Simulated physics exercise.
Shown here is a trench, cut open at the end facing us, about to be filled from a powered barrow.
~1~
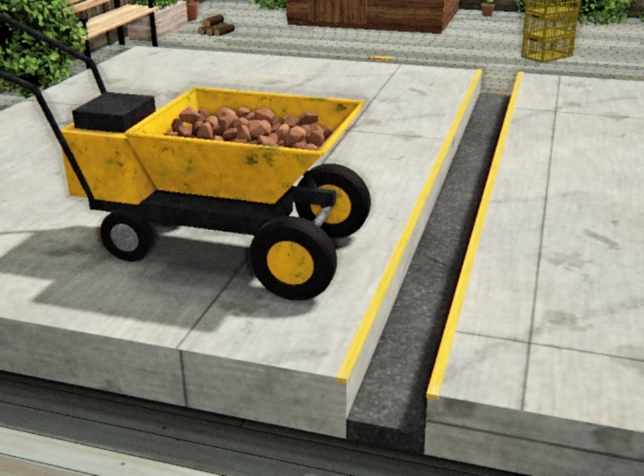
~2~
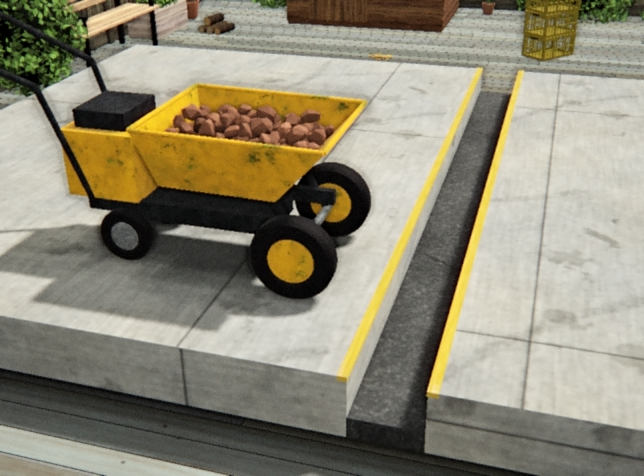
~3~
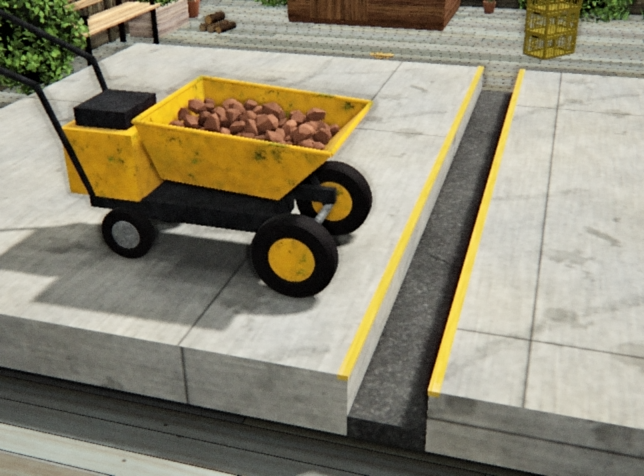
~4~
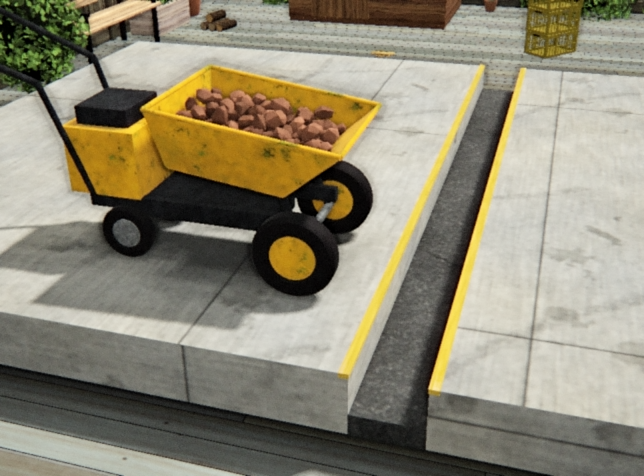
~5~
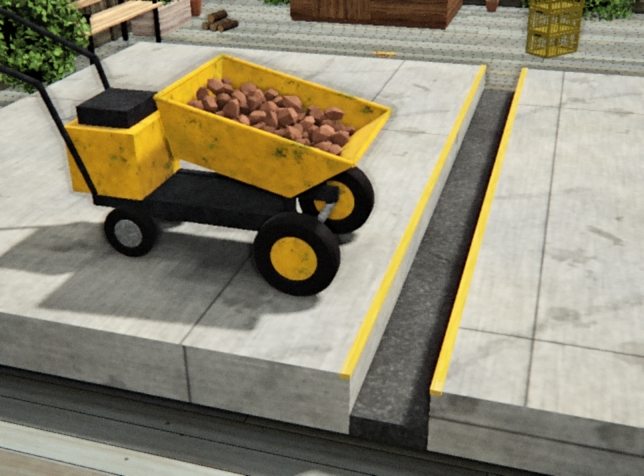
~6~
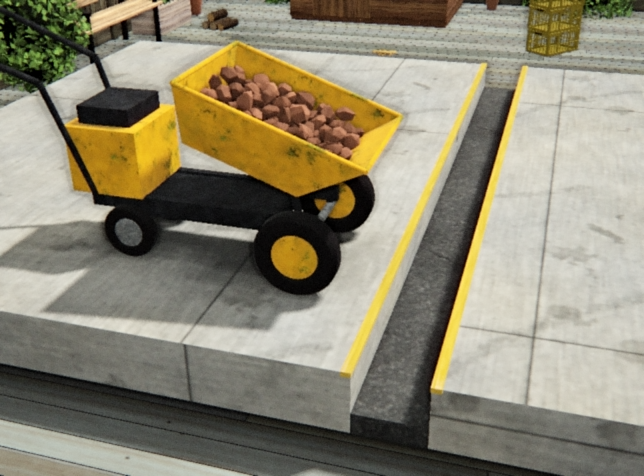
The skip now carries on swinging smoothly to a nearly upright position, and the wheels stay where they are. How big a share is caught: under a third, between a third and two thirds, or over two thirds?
It will put a third to two thirds into the trench.
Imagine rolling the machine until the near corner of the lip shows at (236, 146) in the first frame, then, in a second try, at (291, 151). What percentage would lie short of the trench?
Result: Try 1 = 30 %, try 2 = 0 %.
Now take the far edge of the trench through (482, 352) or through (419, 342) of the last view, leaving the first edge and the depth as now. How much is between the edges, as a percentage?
Lab note: Case 1 near 90 percent, case 2 near 10 percent.
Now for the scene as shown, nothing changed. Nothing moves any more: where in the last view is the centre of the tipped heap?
About (452, 293).
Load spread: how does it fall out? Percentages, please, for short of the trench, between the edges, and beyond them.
Short 0, between 60, beyond 40 per cent.
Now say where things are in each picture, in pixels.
Lip of the skip (321, 154), level; top of the load (249, 135), lumps of rubble; first edge of the trench (359, 338); far edge (444, 352), the trench over half as wide as the skip, and about half as deep as wide, in the first frame.
Lip of the skip (324, 154), level; top of the load (251, 132), in the second frame.
Lip of the skip (331, 155), tipped barely; top of the load (248, 119), in the third frame.
Lip of the skip (340, 158), tipped a little; top of the load (234, 114), in the fourth frame.
Lip of the skip (353, 165), tipped a little; top of the load (245, 108), in the fifth frame.
Lip of the skip (366, 172), tipped clearly; top of the load (252, 90); first edge of the trench (363, 333); far edge (448, 347), in the sixth frame.
Just after the last frame, skip tipped steeply; every one in the skip.
A moment on, skip tipped right over; roughly two thirds in the skip; about a tenth in or heaped over the trench; about a tenth beyond it; about a tenth falling.
Further on, skip tipped right over; roughly half in or heaped over the trench; roughly half beyond it.
When it is over, skip tipped right over; roughly half in or heaped over the trench; roughly half beyond it.
